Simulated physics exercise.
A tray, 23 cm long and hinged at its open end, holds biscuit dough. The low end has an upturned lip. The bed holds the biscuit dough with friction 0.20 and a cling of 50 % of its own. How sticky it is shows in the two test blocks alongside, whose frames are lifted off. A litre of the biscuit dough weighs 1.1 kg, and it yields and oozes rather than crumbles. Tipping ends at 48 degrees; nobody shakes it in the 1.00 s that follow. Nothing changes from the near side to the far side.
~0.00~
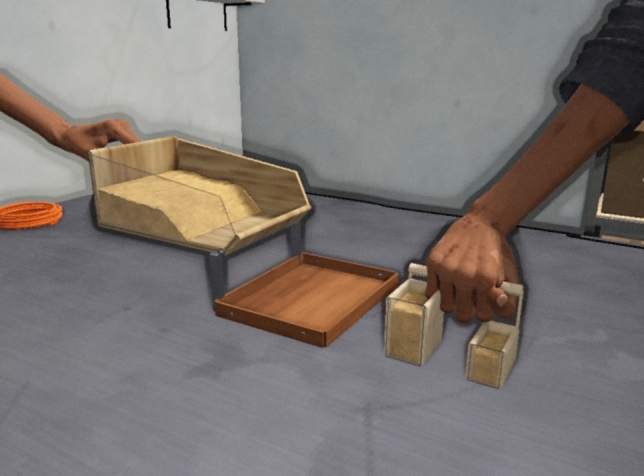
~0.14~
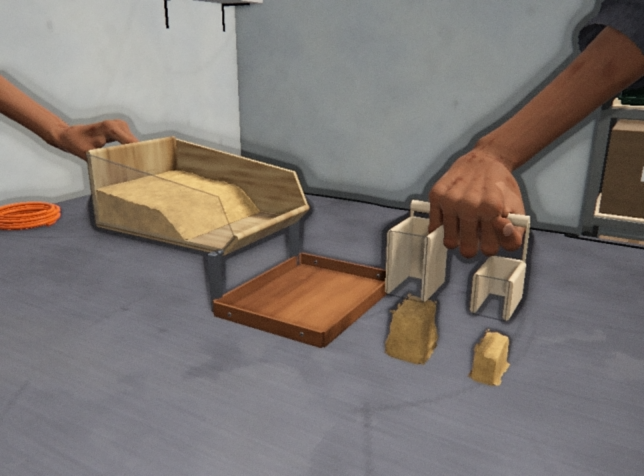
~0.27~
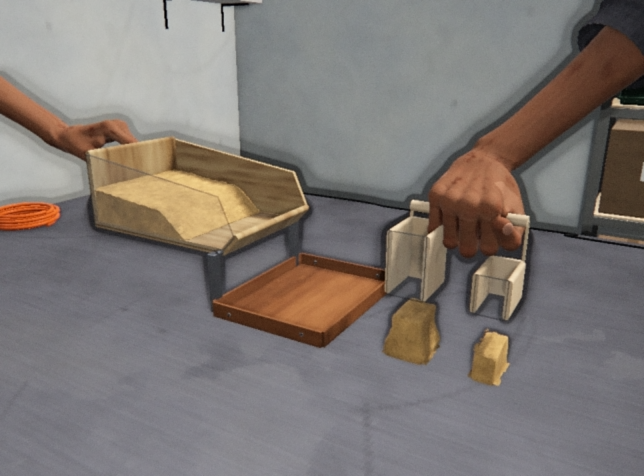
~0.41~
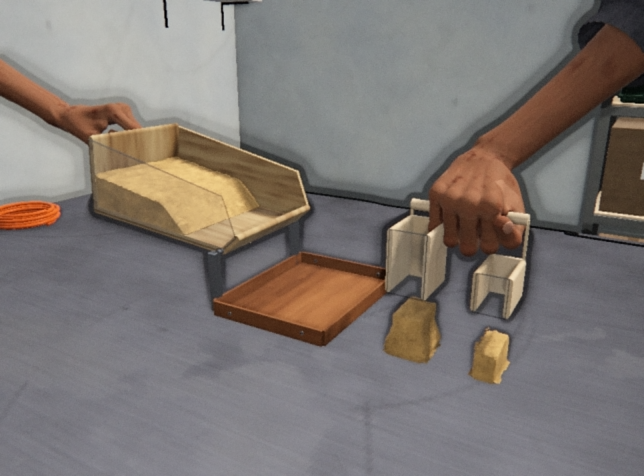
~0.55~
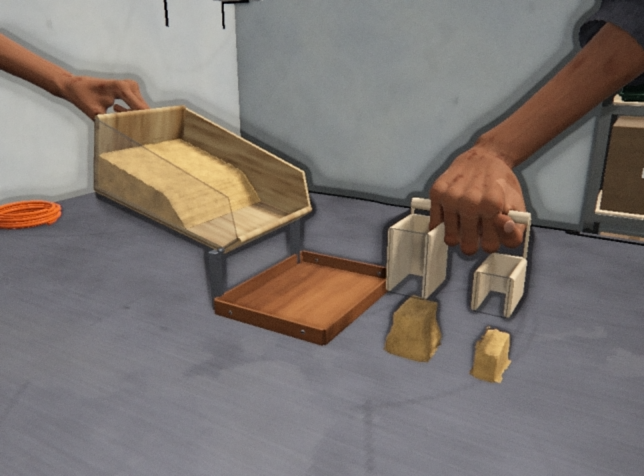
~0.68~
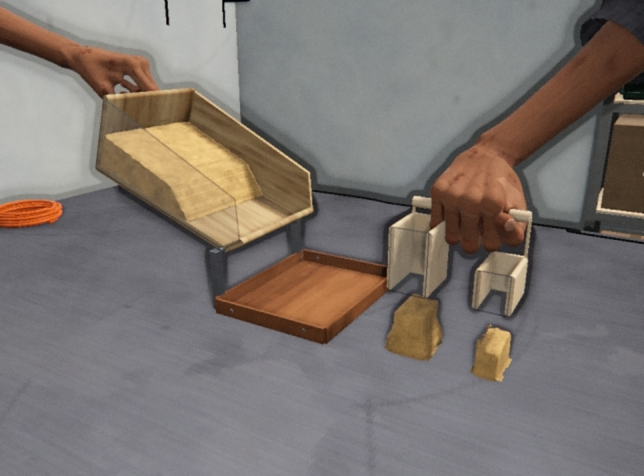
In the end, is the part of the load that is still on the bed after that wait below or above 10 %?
Expect below 10 %.
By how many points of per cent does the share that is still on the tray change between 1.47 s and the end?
Some 7 per cent.
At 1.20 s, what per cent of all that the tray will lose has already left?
About 10 %.
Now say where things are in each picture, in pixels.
The first frame shows top of the high end at (92, 154), tilt 0 degrees; front end of the biscuit dough at (186, 239); test blocks 6.1 cm, 3.4 cm high (left to right).
The second frame shows top of the high end at (90, 154), tilt 0 degrees; front end of the biscuit dough at (184, 240); test blocks 5.5 cm, 3.4 cm high (left to right).
The third frame shows top of the high end at (90, 154), tilt 0 degrees; front end of the biscuit dough at (184, 240); test blocks 5.2 cm, 3.4 cm high (left to right).
The fourth frame shows top of the high end at (93, 140), tilt 5 degrees; front end of the biscuit dough at (184, 233); test blocks 5.2 cm, 3.4 cm high (left to right).
The fifth frame shows top of the high end at (99, 119), tilt 12 degrees; front end of the biscuit dough at (185, 227); test blocks 5.2 cm, 3.4 cm high (left to right).
The sixth frame shows top of the high end at (108, 100), tilt 20 degrees; front end of the biscuit dough at (187, 220); test blocks 5.2 cm, 3.4 cm high (left to right).
By 0.92 s, the tilt is 33 degrees and 100 % is on the bed.
By 1.20 s, the tilt is 47 degrees and 88 % is on the bed.
By 1.47 s, the tilt is 48 degrees and 7 % is on the bed.
By 1.75 s, the tilt is 48 degrees and 0 % is on the bed.
By 2.25 s, at the end, the tilt is 48 degrees and 0 % is on the bed.
